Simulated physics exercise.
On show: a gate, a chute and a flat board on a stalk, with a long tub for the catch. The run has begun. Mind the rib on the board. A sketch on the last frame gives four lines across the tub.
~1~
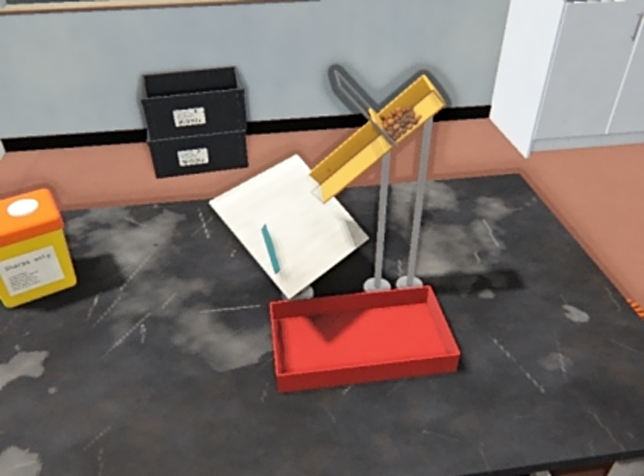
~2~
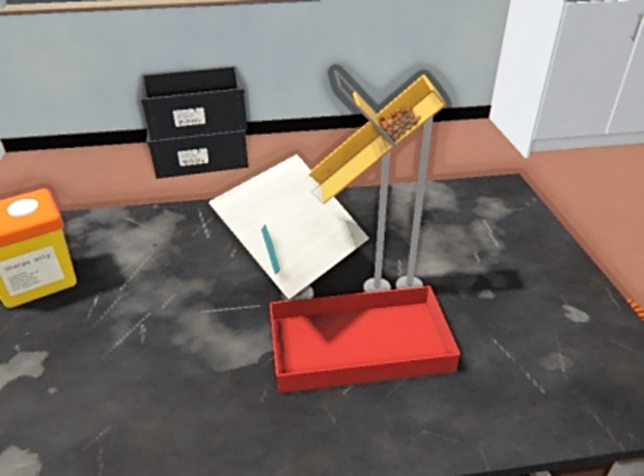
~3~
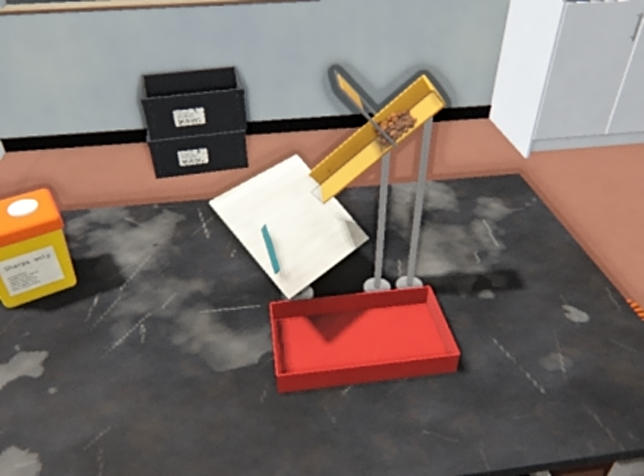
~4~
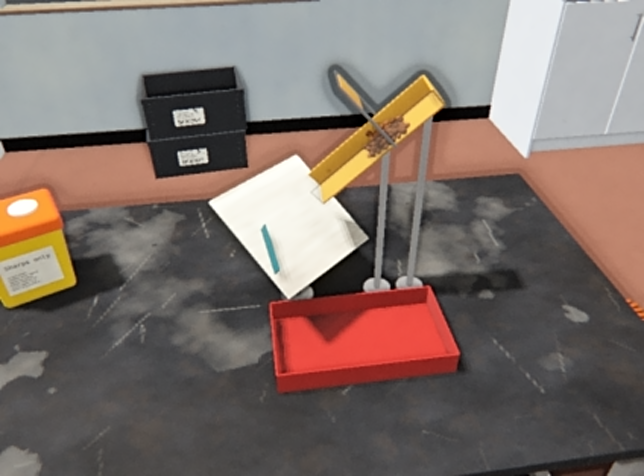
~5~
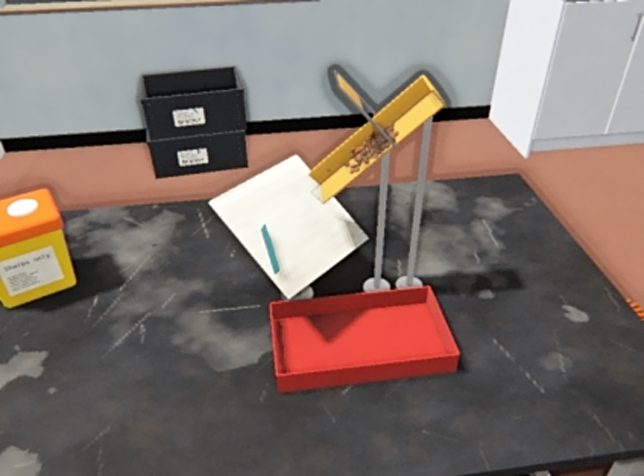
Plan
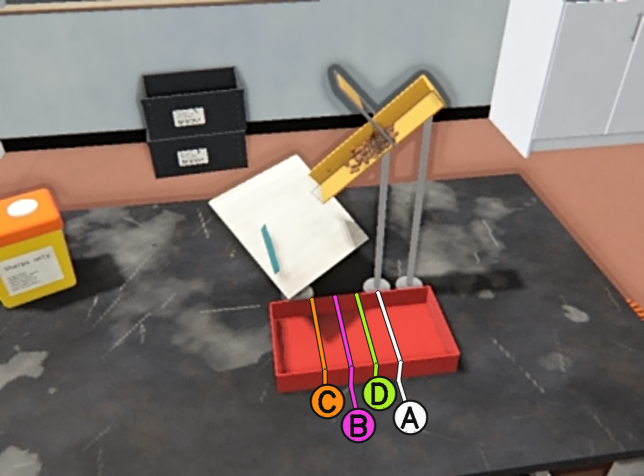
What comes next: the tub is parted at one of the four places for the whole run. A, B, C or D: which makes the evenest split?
Choose B.
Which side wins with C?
Right.
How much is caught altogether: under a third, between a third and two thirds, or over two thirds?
Over two thirds.
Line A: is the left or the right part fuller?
The left side.
On the marked copy, line A crosses the front rim at (400, 361); line B crosses the front rim at (351, 367); line C crosses the front rim at (324, 370); line D crosses the front rim at (375, 364).
For line A, of what is caught, nearly all on the left of the divider, a stray few on the right.
For line B, of what is caught, about half on the left of the divider, about half on the right.
For line C, of what is caught, a small part on the left of the divider, most on the right.
For line D, of what is caught, most on the left of the divider, a small part on the right.
